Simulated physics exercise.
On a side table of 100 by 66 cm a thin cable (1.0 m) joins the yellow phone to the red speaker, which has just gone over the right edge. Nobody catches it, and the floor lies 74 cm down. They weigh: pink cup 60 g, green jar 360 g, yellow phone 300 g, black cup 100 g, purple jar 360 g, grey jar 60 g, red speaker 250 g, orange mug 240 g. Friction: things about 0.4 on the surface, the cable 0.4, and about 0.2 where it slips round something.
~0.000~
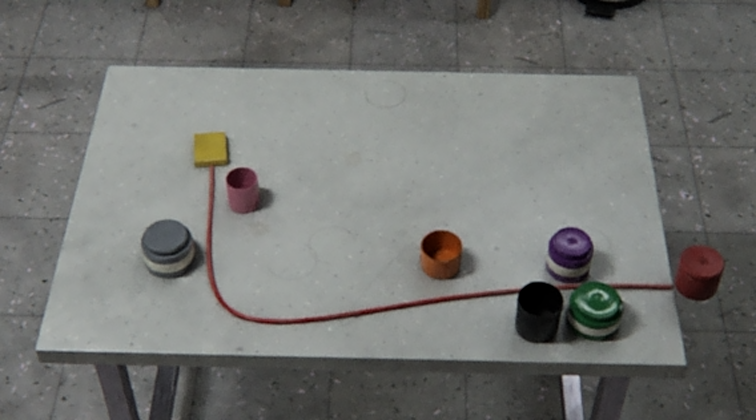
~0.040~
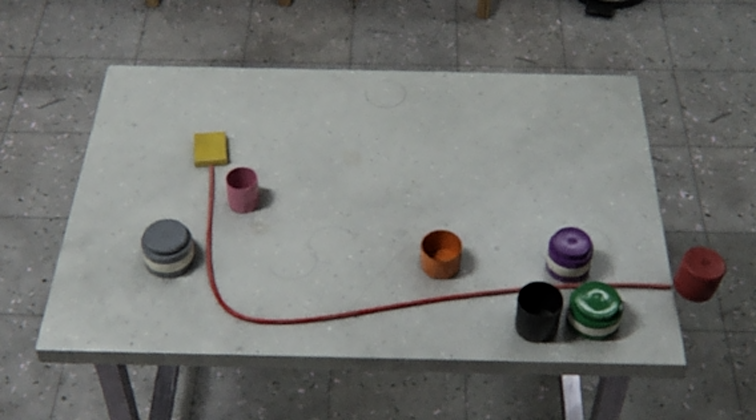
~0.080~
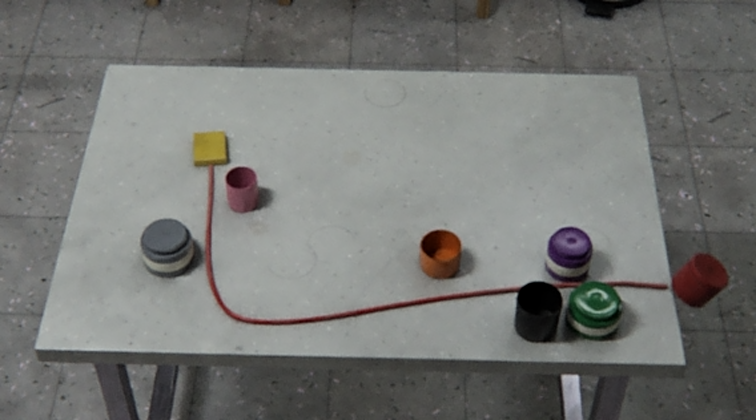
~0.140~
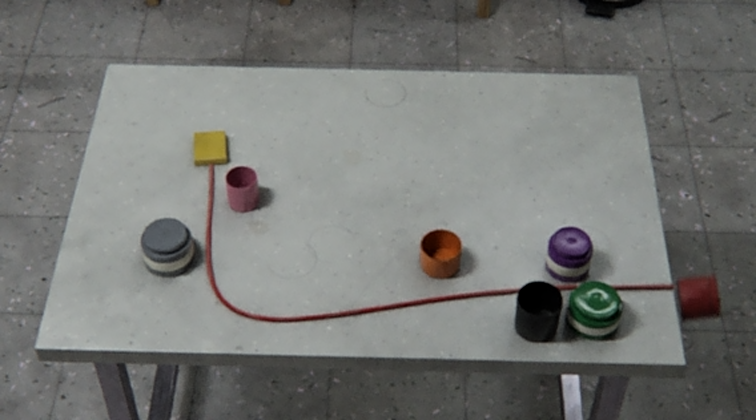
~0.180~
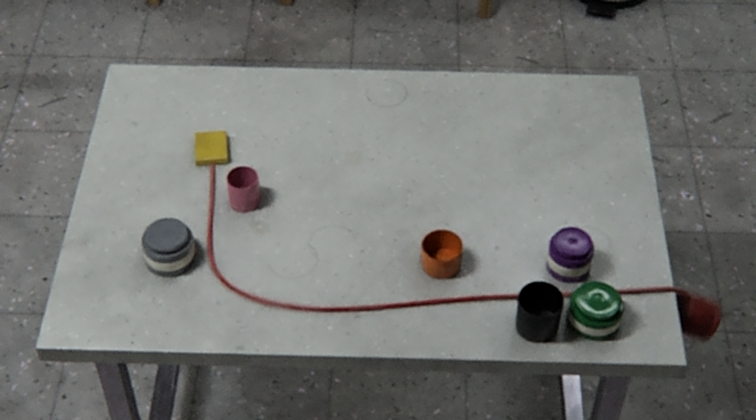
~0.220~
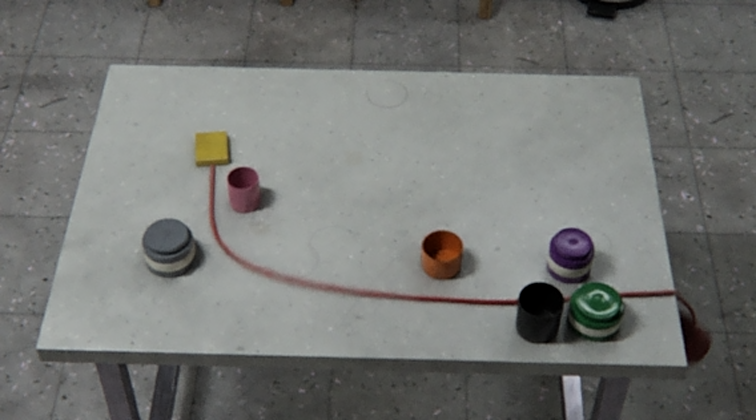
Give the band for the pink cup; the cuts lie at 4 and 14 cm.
Result: Pink cup ends far away.
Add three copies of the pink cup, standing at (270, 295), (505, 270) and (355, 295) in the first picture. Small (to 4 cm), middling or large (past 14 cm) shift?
In turn: Large, small, large.
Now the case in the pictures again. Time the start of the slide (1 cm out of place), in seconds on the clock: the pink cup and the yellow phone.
Pink cup 0.30 s, yellow phone 0.34 s.
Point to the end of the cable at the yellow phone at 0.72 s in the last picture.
At about (251, 177).
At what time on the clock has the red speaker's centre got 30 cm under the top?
About: 0.48 s.
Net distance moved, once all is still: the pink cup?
Pink cup off the top.
At 0.5 s, the cable's tail end at (246, 174); pink cup on its side, 21 cm off its start, red speaker over the edge, yellow phone 5 cm off its start.
At 0.7 s, the cable's tail end at (251, 177); pink cup on its side, 34 cm off its start, red speaker over the edge, yellow phone 6 cm off its start.
At 1.0 s, the cable's tail end at (254, 179); pink cup on its side, 37 cm off its start at (336, 59), yellow phone 7 cm off its start at (237, 165), orange mug 1 cm off its start at (447, 240).
At 1.2 s, the cable's tail end at (254, 179); pink cup over the edge, yellow phone 7 cm off its start, red speaker over the edge.
At 2.4 s, the cable's tail end at (254, 179); pink cup over the edge, yellow phone 7 cm off its start at (237, 165), red speaker over the edge, orange mug 1 cm off its start at (447, 240).
